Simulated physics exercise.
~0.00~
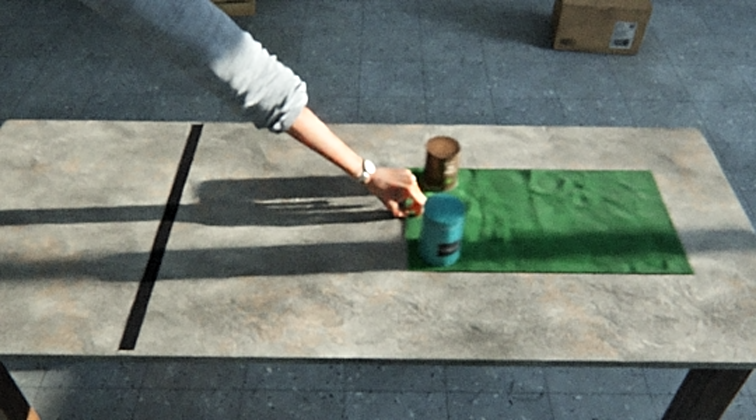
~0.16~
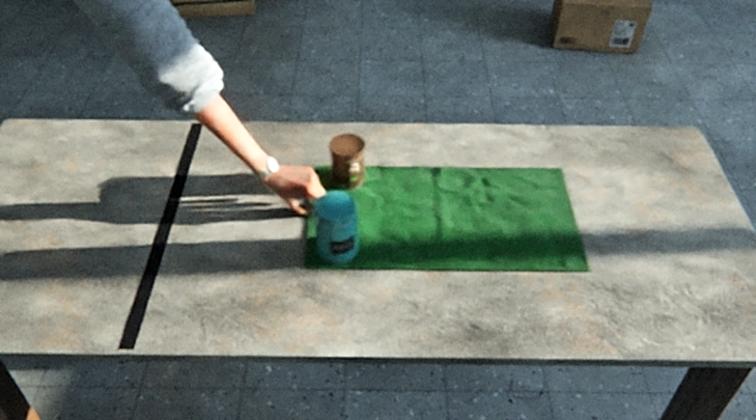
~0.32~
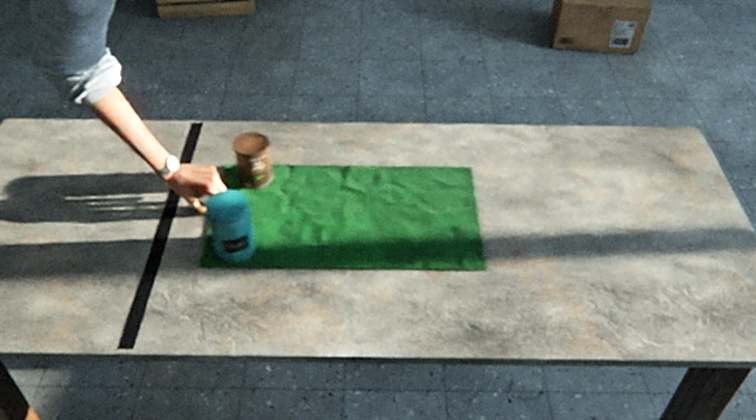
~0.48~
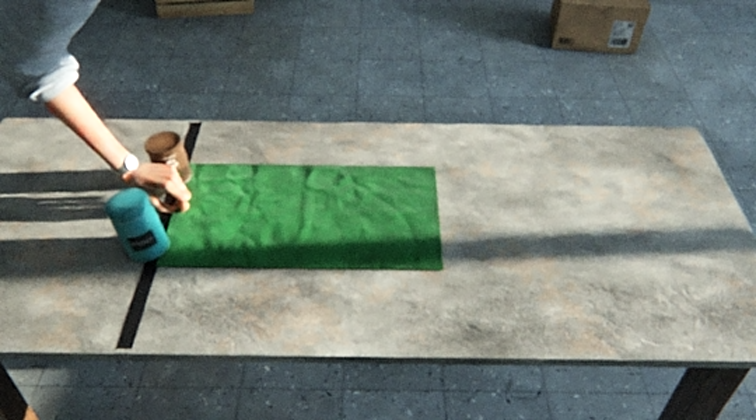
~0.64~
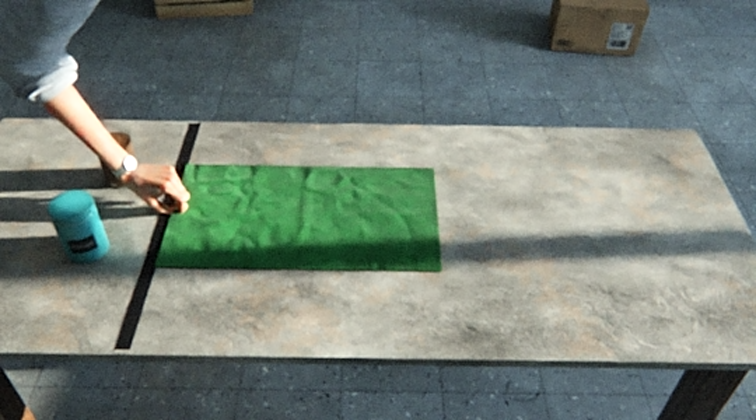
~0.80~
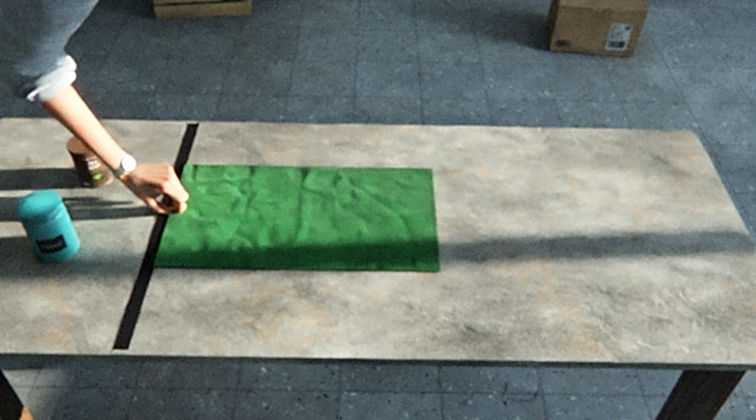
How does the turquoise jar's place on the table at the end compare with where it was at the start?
At the start it stands on the left end of the green cloth, well to the right of the tape. By the end it stands upright on the bare tabletop to the left of the tape, clear of the cloth.
